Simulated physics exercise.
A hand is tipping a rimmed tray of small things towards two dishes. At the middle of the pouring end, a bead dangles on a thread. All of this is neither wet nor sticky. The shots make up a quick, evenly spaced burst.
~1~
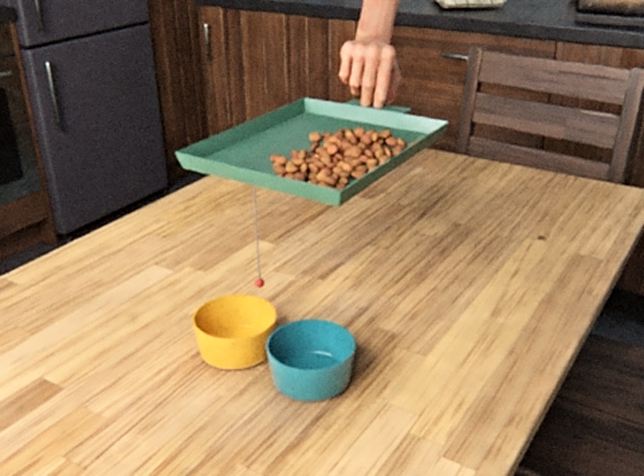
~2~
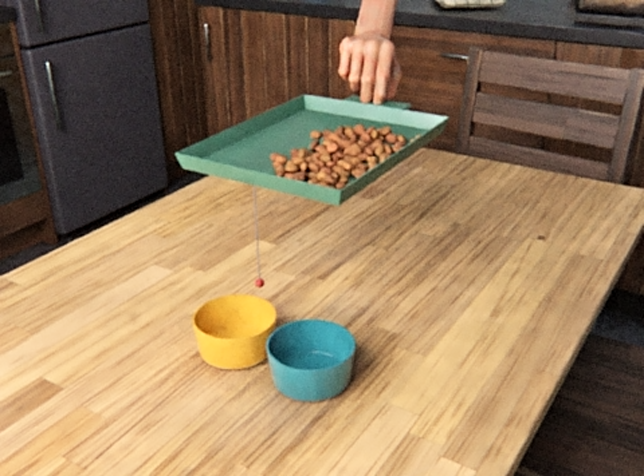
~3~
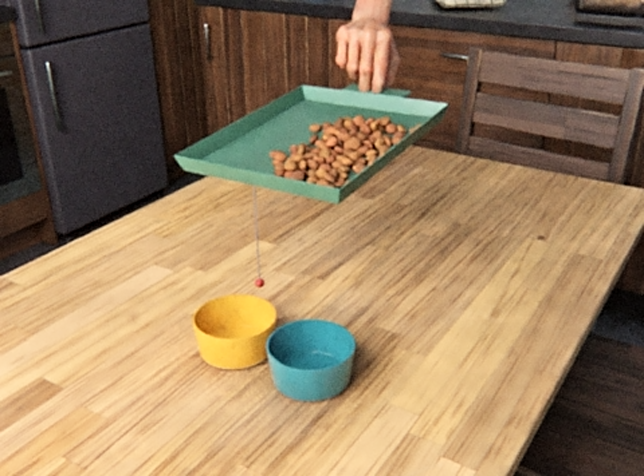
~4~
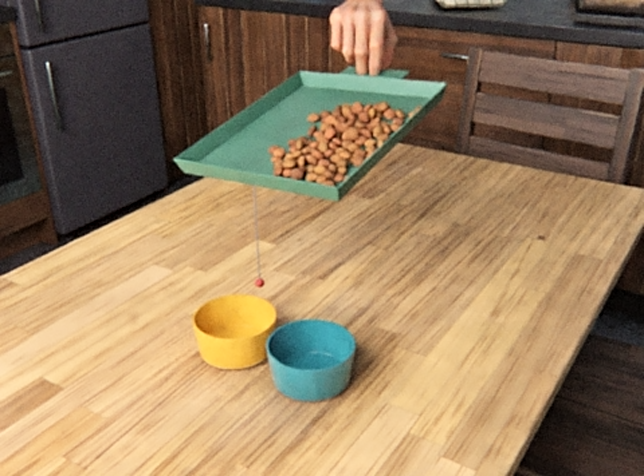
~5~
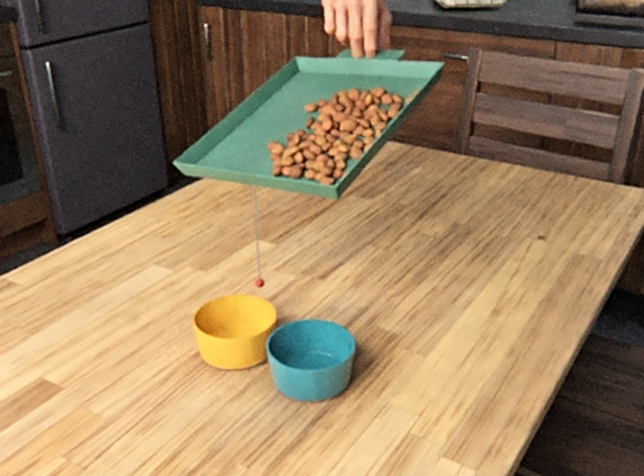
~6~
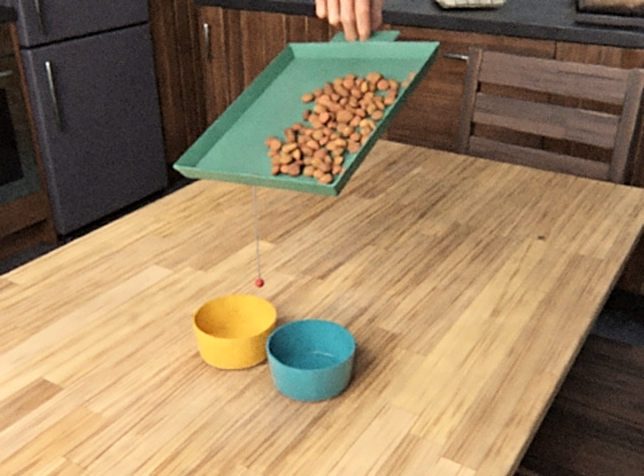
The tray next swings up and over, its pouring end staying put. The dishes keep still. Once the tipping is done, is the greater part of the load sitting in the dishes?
No, only the lesser part is in the dishes.
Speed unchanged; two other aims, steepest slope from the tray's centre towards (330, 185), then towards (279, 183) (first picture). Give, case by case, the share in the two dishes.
It comes to about 20 per cent the first time and about 80 per cent the second.
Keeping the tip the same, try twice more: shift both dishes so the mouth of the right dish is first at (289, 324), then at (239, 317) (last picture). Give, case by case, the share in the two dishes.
Around 40 % followed by around 80 %.
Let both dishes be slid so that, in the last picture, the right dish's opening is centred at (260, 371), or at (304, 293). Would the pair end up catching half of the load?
Well, a minority share the first time and a minority share the next.
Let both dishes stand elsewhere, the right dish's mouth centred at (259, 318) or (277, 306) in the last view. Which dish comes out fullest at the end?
Taking the places in turn, it's the left side and then the left side.
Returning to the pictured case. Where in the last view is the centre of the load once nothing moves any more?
Somewhere around (189, 333) in the last picture.
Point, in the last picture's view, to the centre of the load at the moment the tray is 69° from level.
Its middle sits at about pixel (242, 167).
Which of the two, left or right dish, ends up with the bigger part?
It turns out to be the left-positioned one.
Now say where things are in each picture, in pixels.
Corners of the pouring end near (182, 152) and (339, 188), level; middle of the load near (340, 158), bits of dog kibble; left dish near (209, 349); right dish near (286, 381); bead on its thread near (260, 283), in the first picture.
Corners of the pouring end near (182, 152) and (339, 188), level; middle of the load near (340, 156), in the second picture.
Corners of the pouring end near (181, 154) and (338, 186), tipped barely, lowest at the left corner; middle of the load near (340, 151), in the third picture.
Corners of the pouring end near (180, 157) and (336, 185), tipped a little, lowest at the left corner; middle of the load near (338, 142), in the fourth picture.
Corners of the pouring end near (180, 160) and (334, 183), tipped clearly, lowest at the left corner; middle of the load near (336, 134), in the fifth picture.
Corners of the pouring end near (180, 163) and (332, 181), tipped clearly, lowest at the left corner; middle of the load near (333, 126); left dish near (209, 349); right dish near (286, 381), in the sixth picture.
Shortly afterwards, tray tipped steeply; the bulk on the tray; a little in the air.
Next, tray tipped past a quarter turn; only a few on the tray; near a quarter in the left dish; near half outside both; near a quarter in the air.
Some moments later, tray tipped past a quarter turn; only a few in the right dish; near a third in the left dish; near two thirds outside both.
In the end, tray tipped past a quarter turn; only a few in the right dish; near a third in the left dish; near two thirds outside both.
